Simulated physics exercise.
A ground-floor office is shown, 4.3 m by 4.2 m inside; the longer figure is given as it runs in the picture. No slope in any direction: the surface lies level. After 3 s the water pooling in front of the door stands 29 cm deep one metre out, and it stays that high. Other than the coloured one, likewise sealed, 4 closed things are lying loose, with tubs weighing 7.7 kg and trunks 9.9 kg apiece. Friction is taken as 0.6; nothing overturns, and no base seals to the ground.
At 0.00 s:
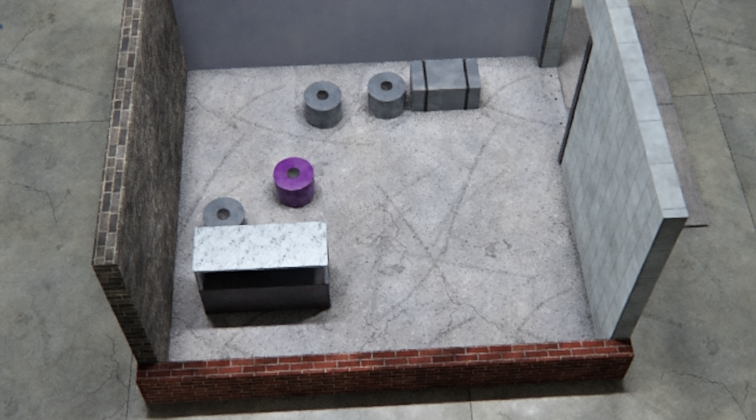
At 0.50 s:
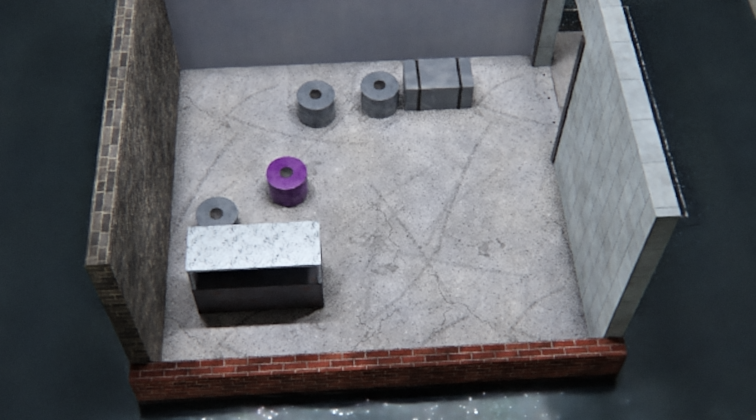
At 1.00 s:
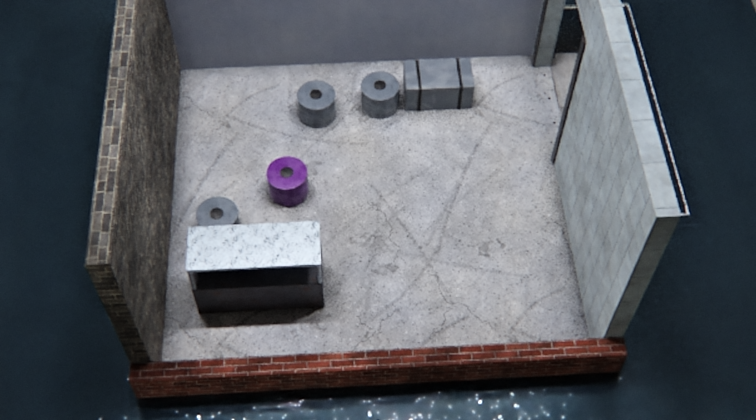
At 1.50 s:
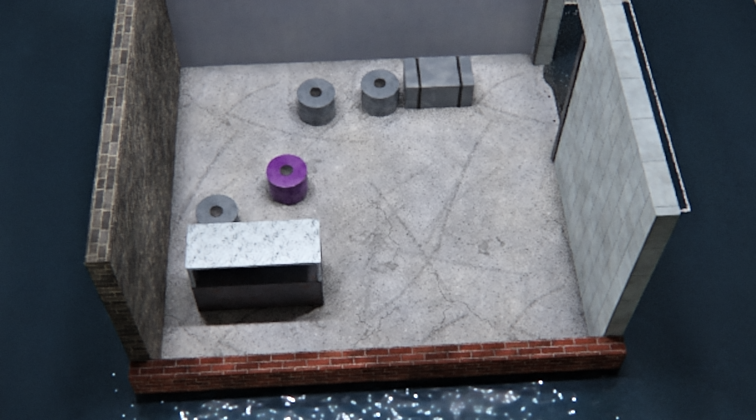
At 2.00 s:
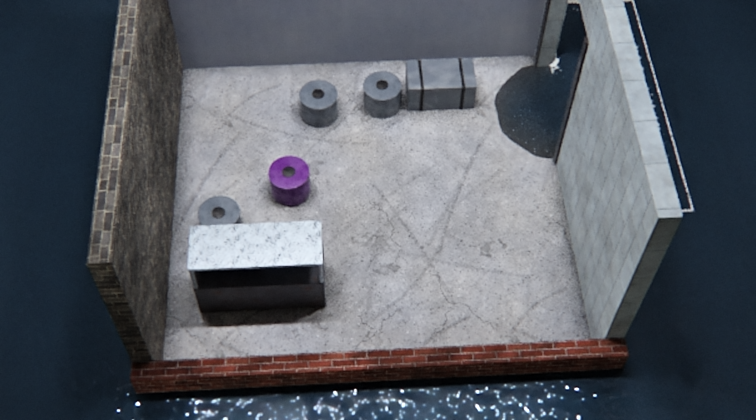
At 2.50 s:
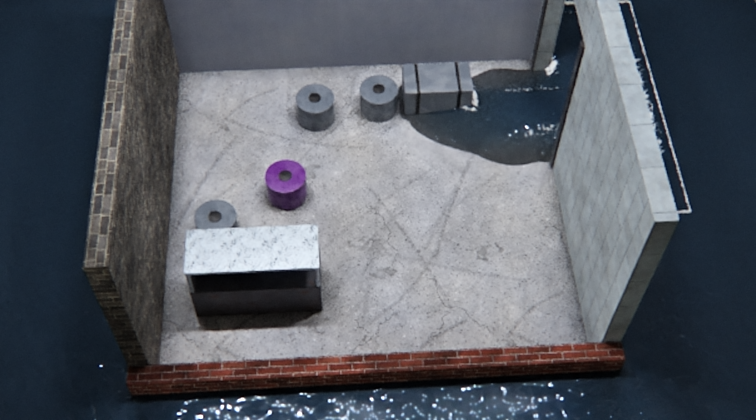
In this clip, dark water surrounds a walled room holding a purple tub, grey tubs, a grey box and a table, then enters at the back right and spreads across that corner of the floor while the objects stay put.
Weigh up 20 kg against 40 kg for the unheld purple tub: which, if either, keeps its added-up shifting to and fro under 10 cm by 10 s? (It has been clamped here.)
I reckon only the heavier ballast is ample.
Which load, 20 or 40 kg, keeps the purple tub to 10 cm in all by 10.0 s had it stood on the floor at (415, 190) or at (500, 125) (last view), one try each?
One by one: Only the big mass suffices; neither mass suffices.
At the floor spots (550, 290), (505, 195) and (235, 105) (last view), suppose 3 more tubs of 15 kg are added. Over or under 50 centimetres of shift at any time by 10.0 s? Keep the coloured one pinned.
In turn: Less, less, past it.
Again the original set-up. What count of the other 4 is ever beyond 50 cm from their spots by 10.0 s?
That comes to 4.
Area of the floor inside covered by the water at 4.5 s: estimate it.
Roughly 11.5 m2 of it is wet.
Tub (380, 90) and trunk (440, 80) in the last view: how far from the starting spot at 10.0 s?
Shifts: 200 cm / 300 cm.
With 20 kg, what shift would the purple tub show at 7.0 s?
About 5 cm.
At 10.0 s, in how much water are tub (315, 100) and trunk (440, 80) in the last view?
About 19 and 18 cm.
After 3.5 s the purple tub would be 0 cm from its start with 20 kg and 0 cm from its start with 40 kg; 0 cm of water round it then.
After 4.5 s the purple tub would be 1 cm from its start with 20 kg and 0 cm from its start with 40 kg; 7 cm of water round it then.
After 7.0 s the purple tub would be 6 cm from its start with 20 kg and 0 cm from its start with 40 kg; 13 cm of water round it then.
After 10.0 s the purple tub would be 205 cm from its start with 20 kg and 0 cm from its start with 40 kg; 18 cm of water round it then.
